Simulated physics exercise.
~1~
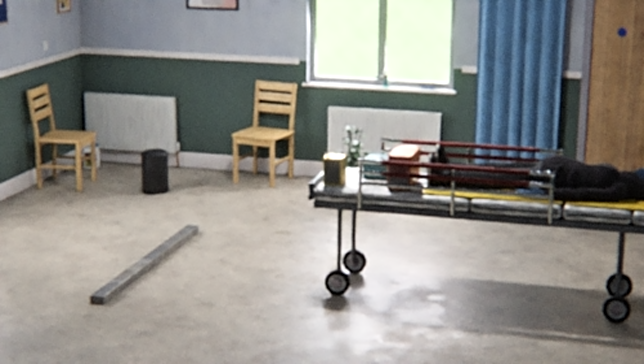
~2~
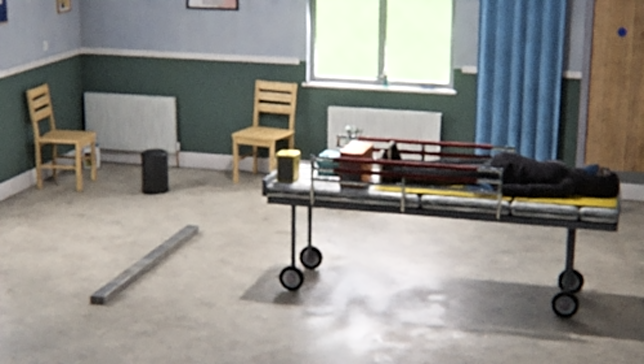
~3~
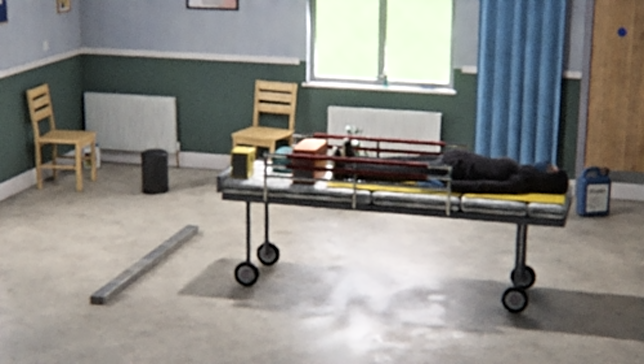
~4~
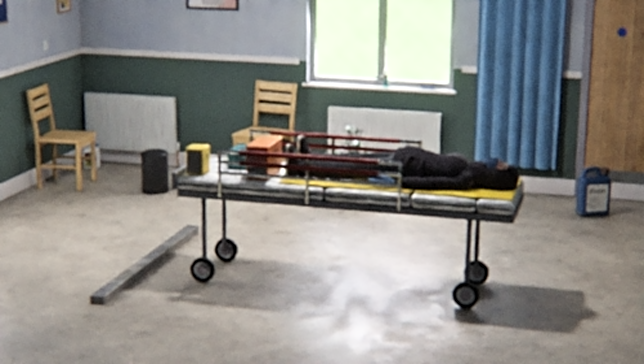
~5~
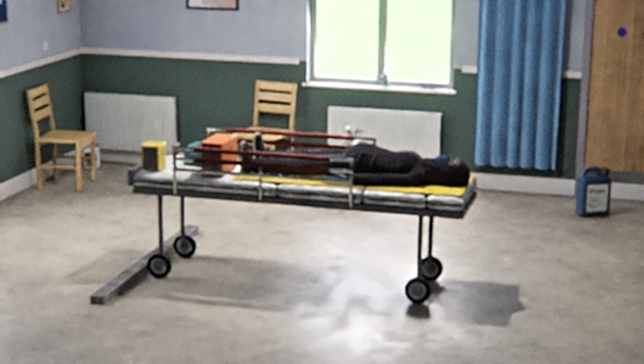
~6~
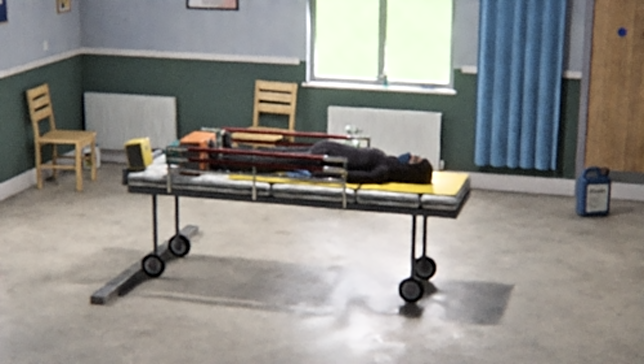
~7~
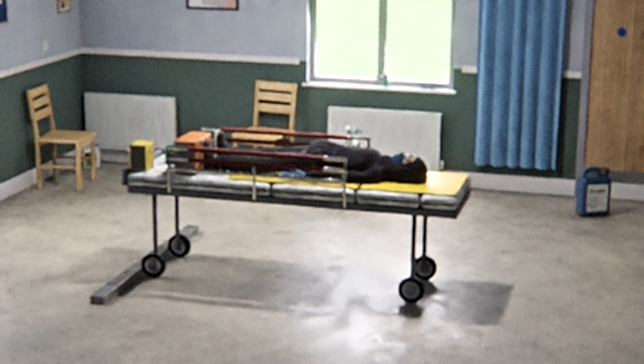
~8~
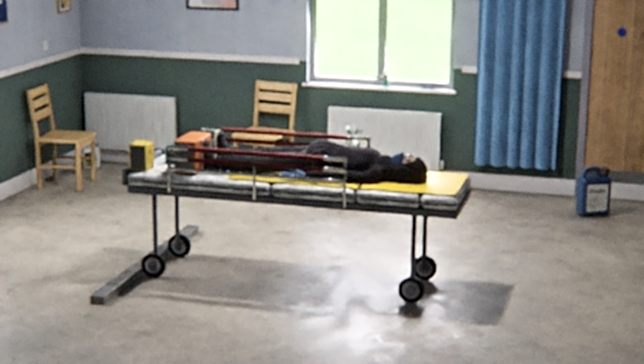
A person in dark clothing lies limp on a wheeled trolley in a room with green and pale blue walls, seen from a fixed, slightly raised view across the grey floor. A yellow pump, an orange monitor and a teal case sit toward the trolley's left end, with wooden chairs, a window and a blue curtain behind. The trolley rolls left toward a low grey sill and stops short there, staying level. The person slides slightly farther left, and the yellow pump leans, then settles upright. Everything comes to rest with the person and all three items still aboard.
